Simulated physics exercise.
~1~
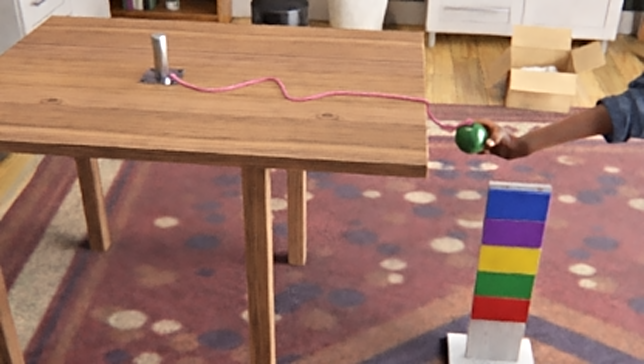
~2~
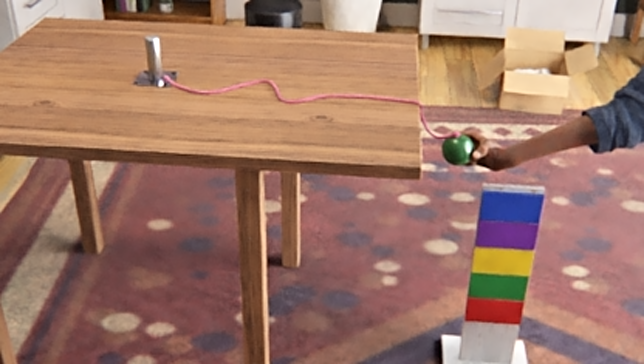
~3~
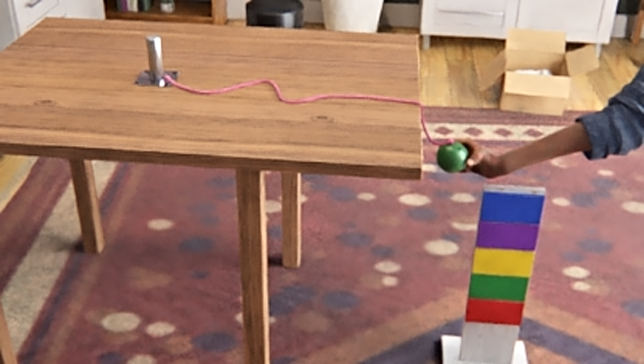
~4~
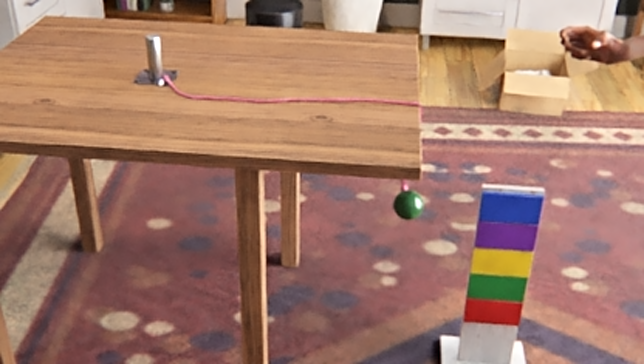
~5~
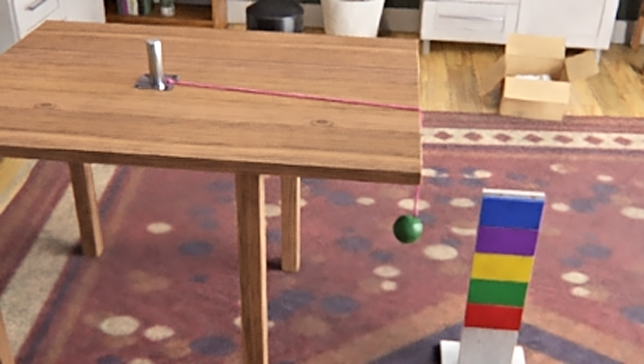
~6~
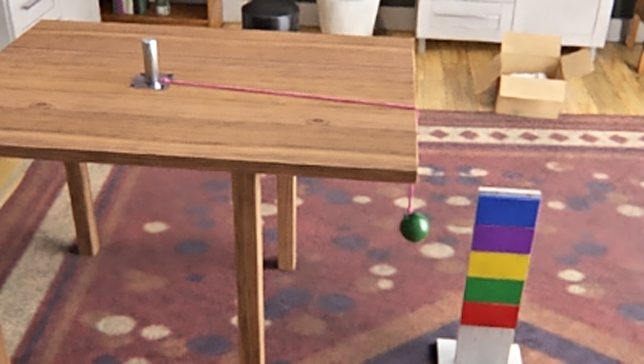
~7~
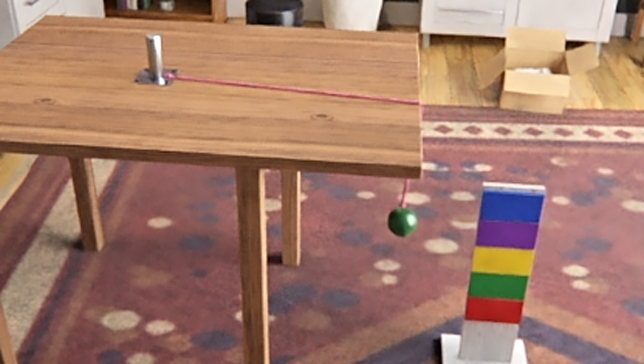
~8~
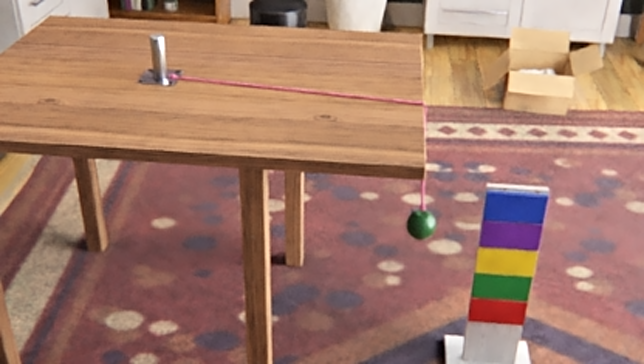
A green ball-like object, held by a hand reaching in from the right, hangs just past the edge of a wooden table, seen from slightly above by a gently swaying camera. A pinkish-red cord runs loosely from it across the tabletop to a metal post. To the right, a board stands on a patterned rug, banded blue, purple, yellow, green and red. The hand lowers the object slightly, lets go and draws back. It drops below the edge, the cord pulls straight, and it swings slightly left and right, ending level with the purple band.
